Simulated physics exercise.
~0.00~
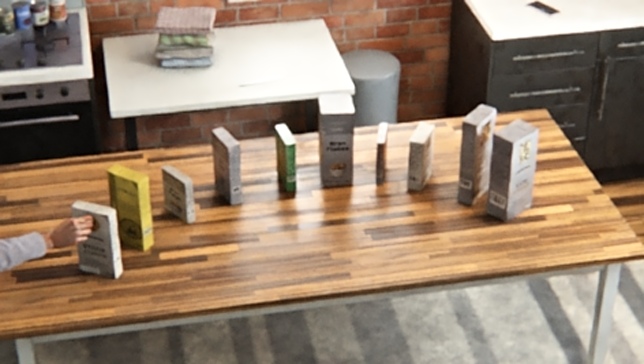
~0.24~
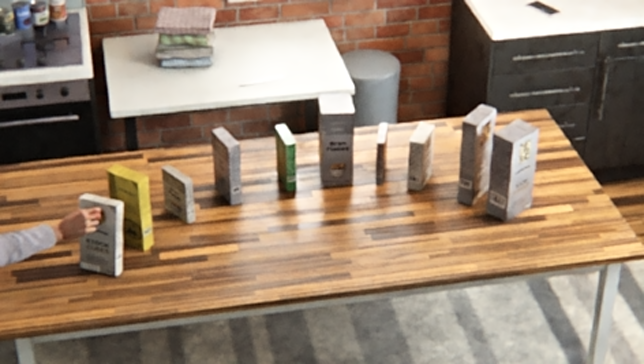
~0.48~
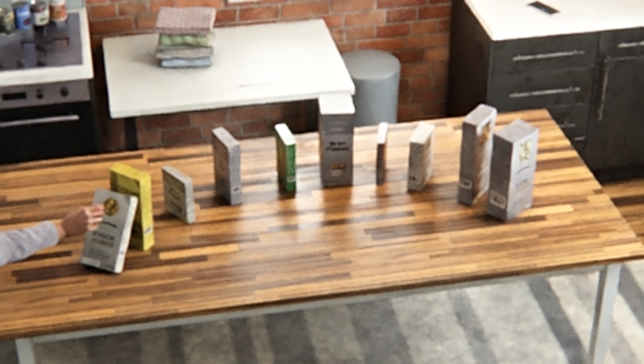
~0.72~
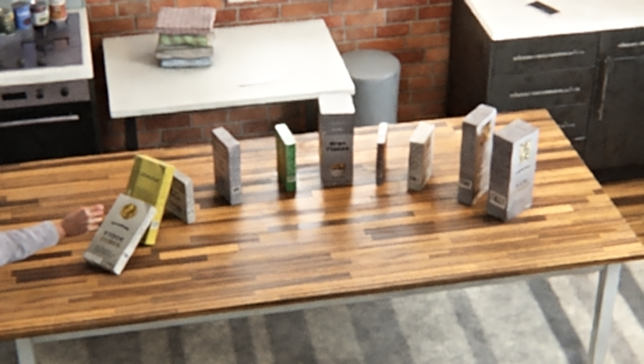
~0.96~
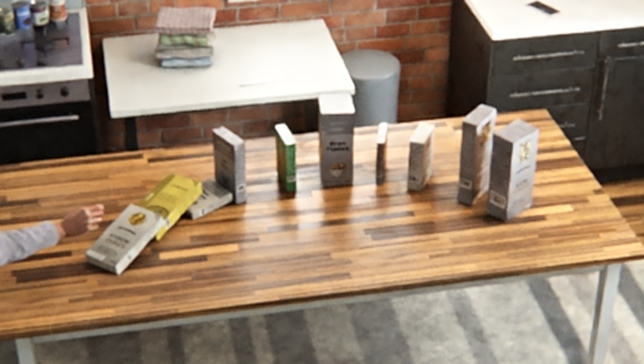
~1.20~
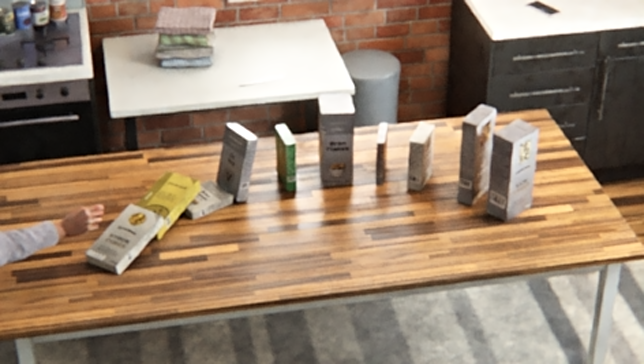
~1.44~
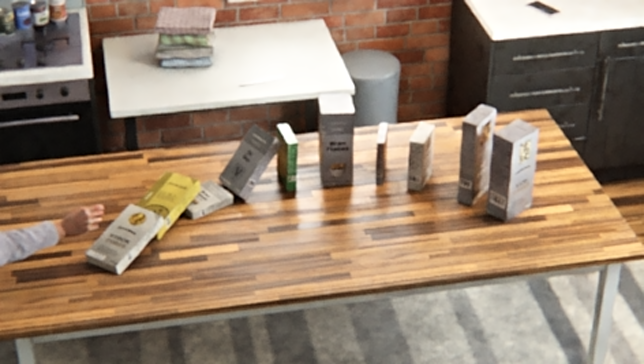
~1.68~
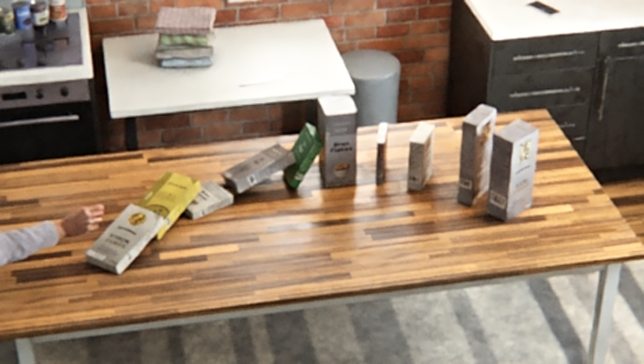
A hand at the left pushed over the first of ten boxes standing in a curve on a wooden table, and it toppled the yellow one and two grey ones beyond, until the green box leaned over against a tall box that stayed upright.
